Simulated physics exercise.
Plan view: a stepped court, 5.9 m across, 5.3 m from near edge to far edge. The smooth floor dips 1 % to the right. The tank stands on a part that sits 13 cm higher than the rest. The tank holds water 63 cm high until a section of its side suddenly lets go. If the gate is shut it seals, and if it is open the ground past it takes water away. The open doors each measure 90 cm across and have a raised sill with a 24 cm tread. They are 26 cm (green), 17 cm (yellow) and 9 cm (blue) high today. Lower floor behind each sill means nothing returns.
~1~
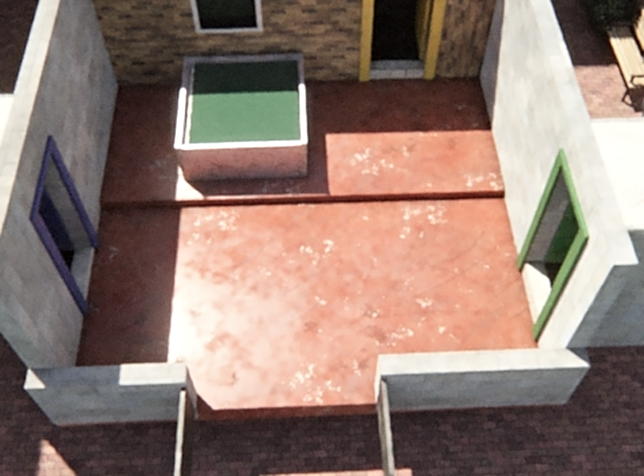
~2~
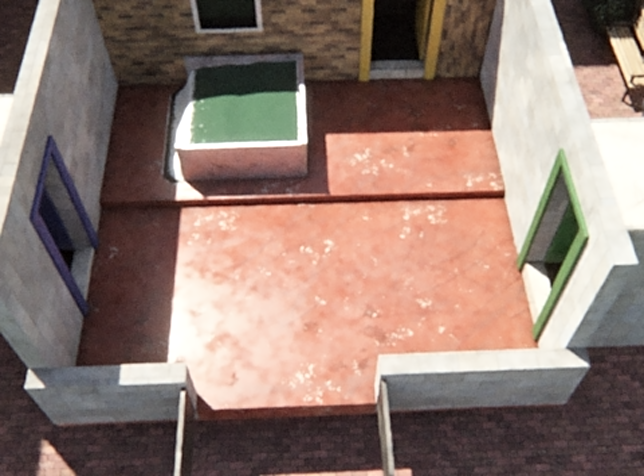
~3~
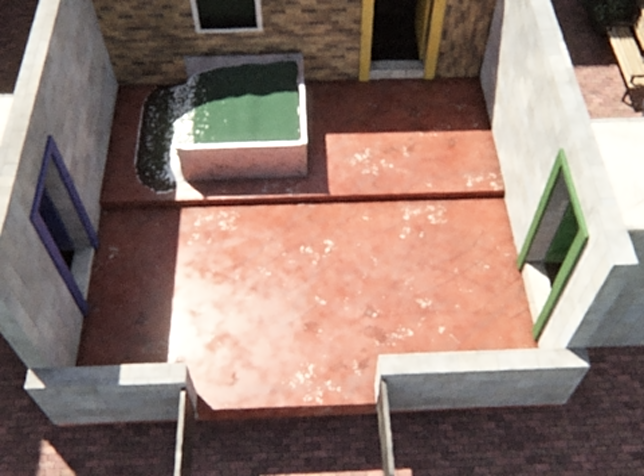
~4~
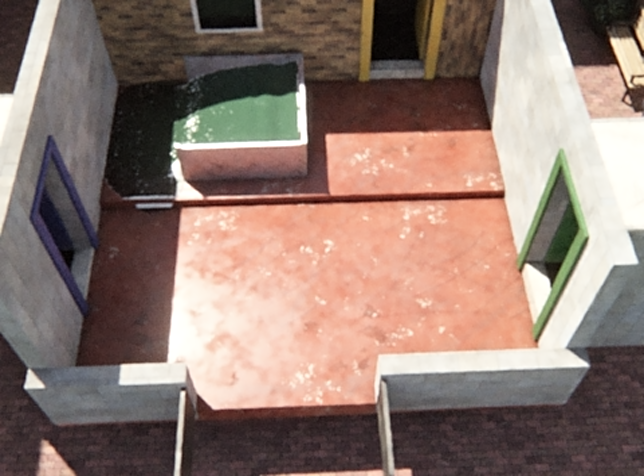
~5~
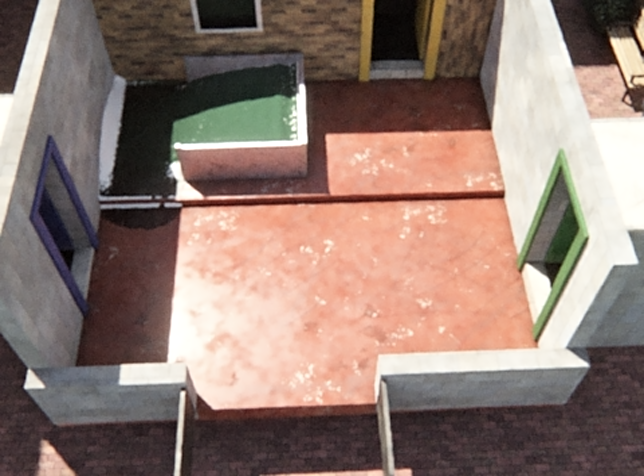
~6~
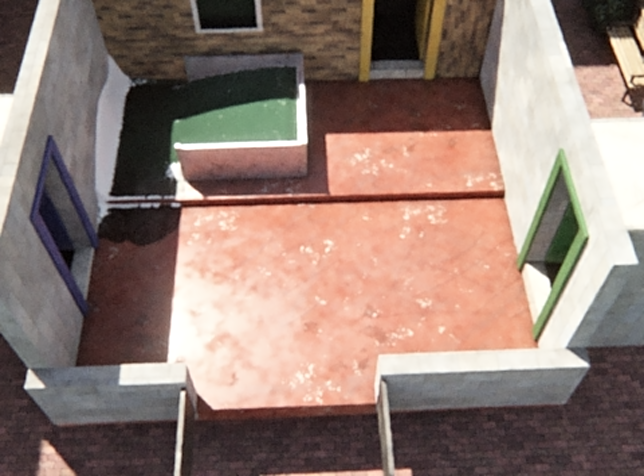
We see a walled court with a low tank of green liquid; the liquid pours out over the tank's left side, spreads across the raised floor to the left wall, and runs over the step onto the lower floor.
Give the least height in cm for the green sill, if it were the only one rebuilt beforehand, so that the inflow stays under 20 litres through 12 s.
It needs to be at least 7.5 cm or so.
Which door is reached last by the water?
The green door.
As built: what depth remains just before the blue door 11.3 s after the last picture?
Depth: Near 4.0 cm.
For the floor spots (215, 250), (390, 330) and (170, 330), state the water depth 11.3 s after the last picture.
The depths come to about 1, 7 and 5 cm.
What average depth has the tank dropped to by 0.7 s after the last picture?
The average depth is some 28 cm.
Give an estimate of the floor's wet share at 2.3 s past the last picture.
Wet: Close to 45 %.
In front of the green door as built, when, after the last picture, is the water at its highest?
Crest at t of about 9.5 s.
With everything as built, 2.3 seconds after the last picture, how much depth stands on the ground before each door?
Reading in centimetres: Green = 0, yellow = 3, blue = 9.
Then, 0.7 s after the last picture water covers 15 % of the floor, deepest (49 cm) near (119, 88); it has not reached the green door.
Then, 2.3 s after the last picture water covers 45 % of the floor, deepest (30 cm) near (101, 394); it has not reached the green door.
Then, 11.3 s after the last picture water covers 80 % of the floor, deepest (12 cm) near (422, 383); 9 cm at the green door, 0 litres in over its 26 cm sill.
At the green door as built, the water peaked near 12 cm, 9.3 s after the last picture.
Run again over the same 12 s with other heights there, 29 litres in over 7 cm, 11 litres over 8.5 cm. The limit of 20 litres is kept from about 7.5 cm up.
